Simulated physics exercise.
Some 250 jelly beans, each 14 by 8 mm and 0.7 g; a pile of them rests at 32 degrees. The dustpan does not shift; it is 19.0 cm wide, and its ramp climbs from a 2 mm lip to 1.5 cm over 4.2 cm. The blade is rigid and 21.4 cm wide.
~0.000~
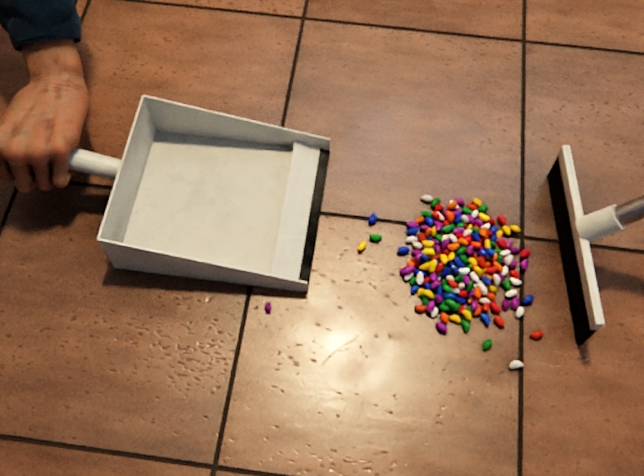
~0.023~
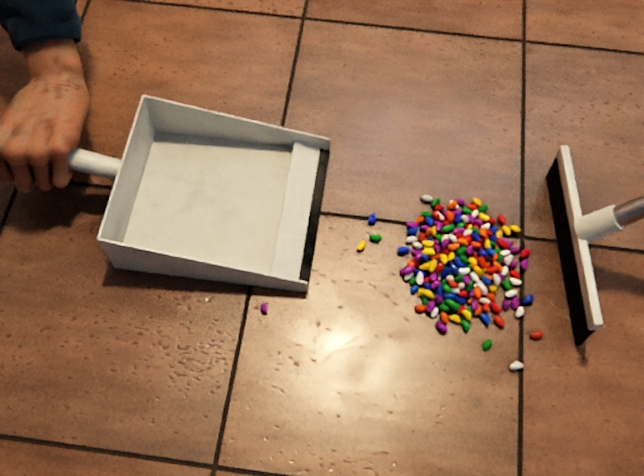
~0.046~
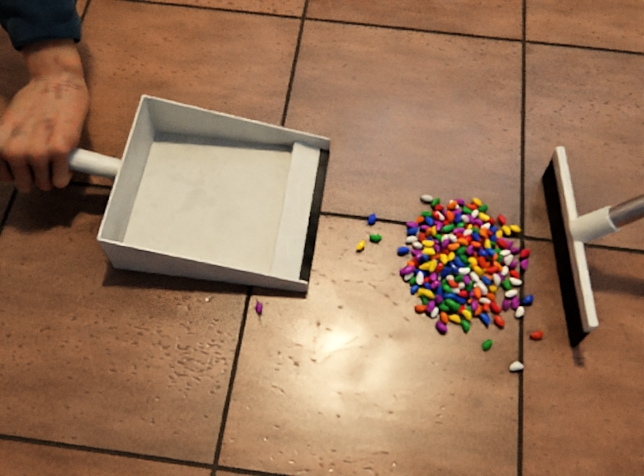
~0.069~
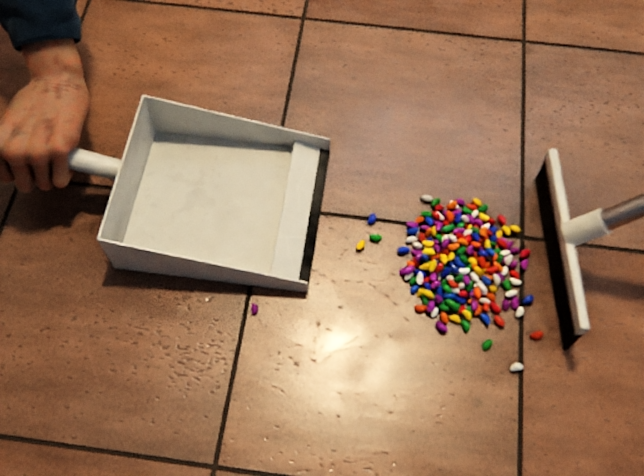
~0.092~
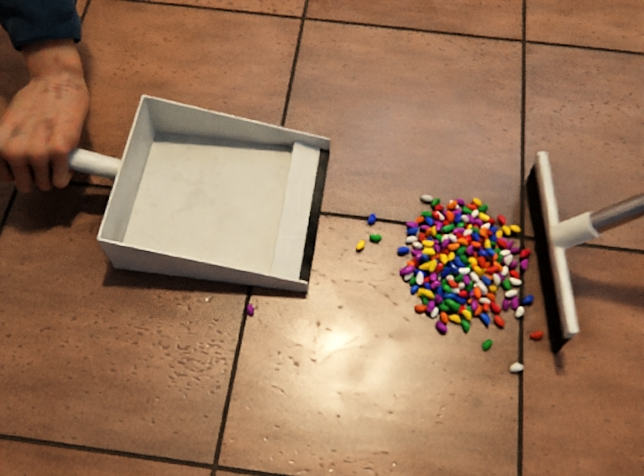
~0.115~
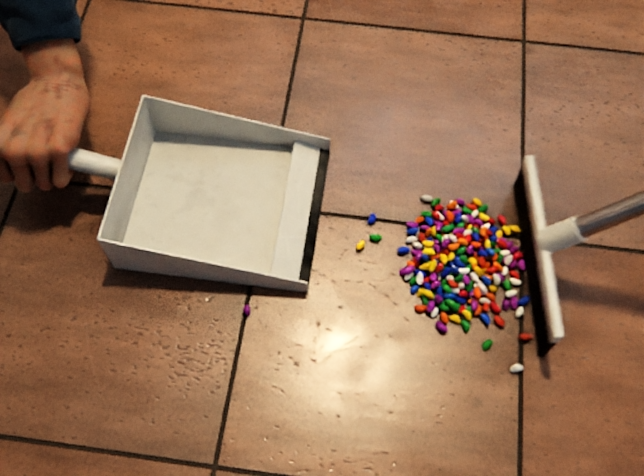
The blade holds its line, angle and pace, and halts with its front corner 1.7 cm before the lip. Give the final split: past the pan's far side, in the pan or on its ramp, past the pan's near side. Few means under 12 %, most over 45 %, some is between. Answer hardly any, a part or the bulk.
Far side hardly any, pan a part, near side the bulk.
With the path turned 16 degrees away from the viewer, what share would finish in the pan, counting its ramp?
It would be near 30 per cent.
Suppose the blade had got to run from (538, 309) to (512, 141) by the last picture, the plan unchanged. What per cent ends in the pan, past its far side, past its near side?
Pan 35, far 5, near 25.
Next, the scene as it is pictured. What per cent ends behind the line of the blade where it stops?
About 15 per cent.
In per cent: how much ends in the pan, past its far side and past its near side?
Far side 0, pan 20, near side 50.
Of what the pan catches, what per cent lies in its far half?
Some 10 per cent.
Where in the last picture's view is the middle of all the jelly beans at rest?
Near (298, 285).
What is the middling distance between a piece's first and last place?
Roughly 20 cm.
After 0.29 s, middle of the blade 13 cm from the lip; 0 % over the lip, far side 0 %, near side 30 %.
After 0.41 s, middle of the blade 6 cm from the lip; 5 % over the lip, far side 0 %, near side 45 %.
Then, at 0.65 s, middle of the blade 3 cm from the lip; 20 % over the lip, far side 0 %, near side 50 %.
In the end, at 2.5 s, far side 0 %, pan 20 %, near side 50 %, in front of the lip or behind the blade 30 %.
